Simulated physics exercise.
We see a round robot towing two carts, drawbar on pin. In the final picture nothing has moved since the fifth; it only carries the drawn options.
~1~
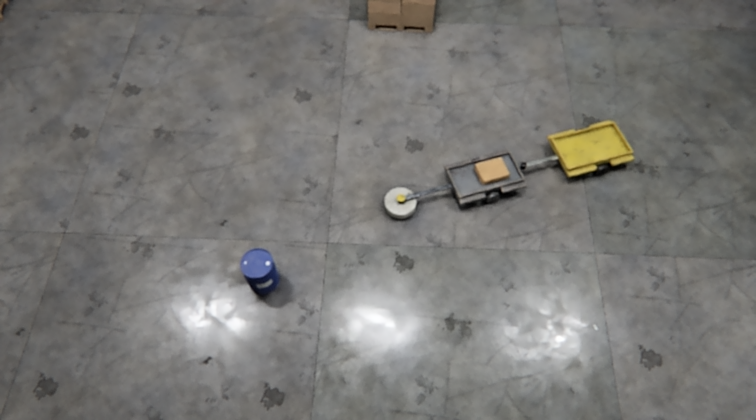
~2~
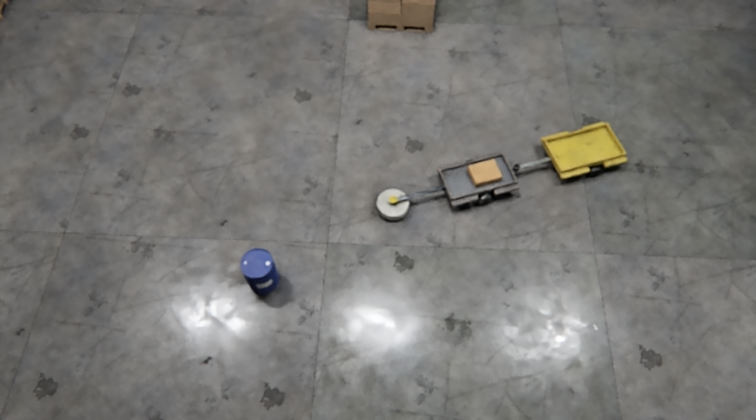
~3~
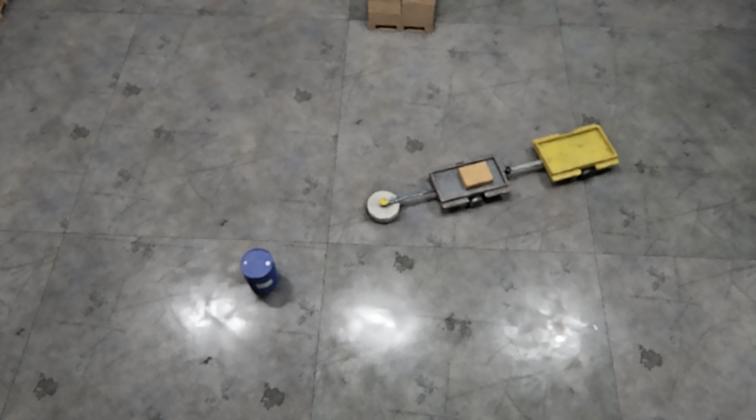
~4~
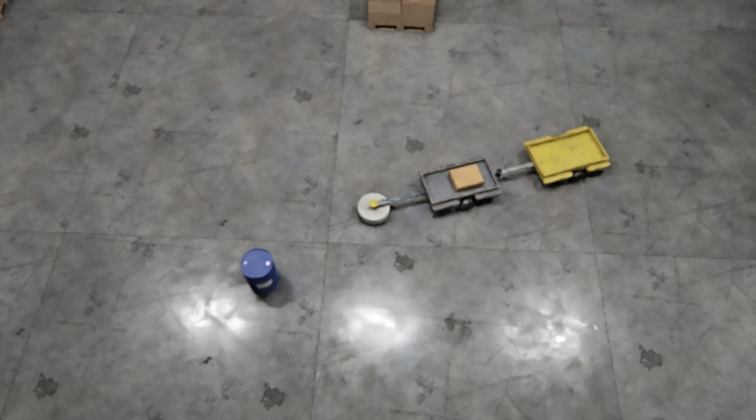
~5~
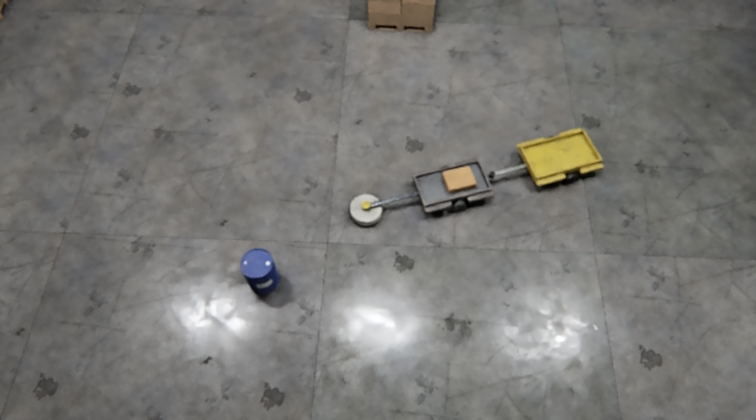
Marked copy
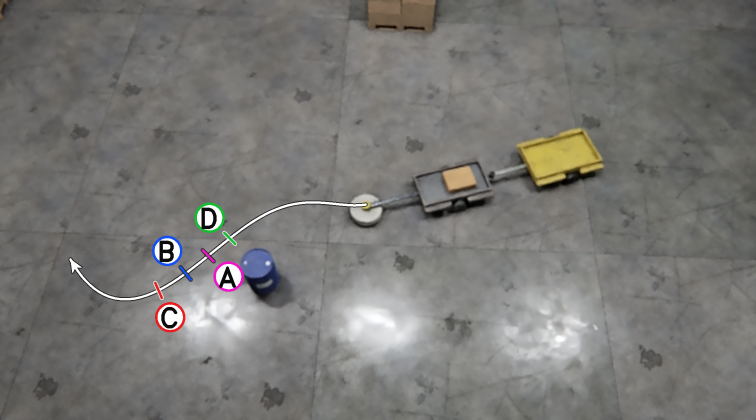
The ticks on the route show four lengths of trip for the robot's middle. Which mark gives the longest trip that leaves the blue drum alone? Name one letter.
A.
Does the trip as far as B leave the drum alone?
No.
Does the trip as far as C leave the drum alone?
For that mark, no.
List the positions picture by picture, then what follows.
Grey cart (485, 175); yellow cart (591, 147); blue drum (264, 280), in the first picture.
Robot (393, 204); grey cart (478, 177); yellow cart (584, 149); blue drum (264, 280), in the second picture.
Robot (383, 206); grey cart (469, 179); yellow cart (575, 151); blue drum (264, 280), in the third picture.
Robot (374, 208); grey cart (459, 182); yellow cart (567, 154); blue drum (264, 280), in the fourth picture.
Robot (366, 209); grey cart (452, 184); yellow cart (560, 155); blue drum (264, 280), in the fifth picture.
On the marked copy, A at (208, 256); B at (186, 273); C at (159, 290); D at (230, 238); the route from (366, 205) via (210, 254) to (70, 259).
Taking A. A third of the way, robot (307, 207), last cart (509, 170).
Two thirds of the way, robot (253, 227), last cart (458, 180).
When it is over, robot (211, 260), last cart (411, 187); nothing has been touched.
As for the rest, B is too far, the drum has been hit; C is too far, the drum has been hit; D is safe but short.
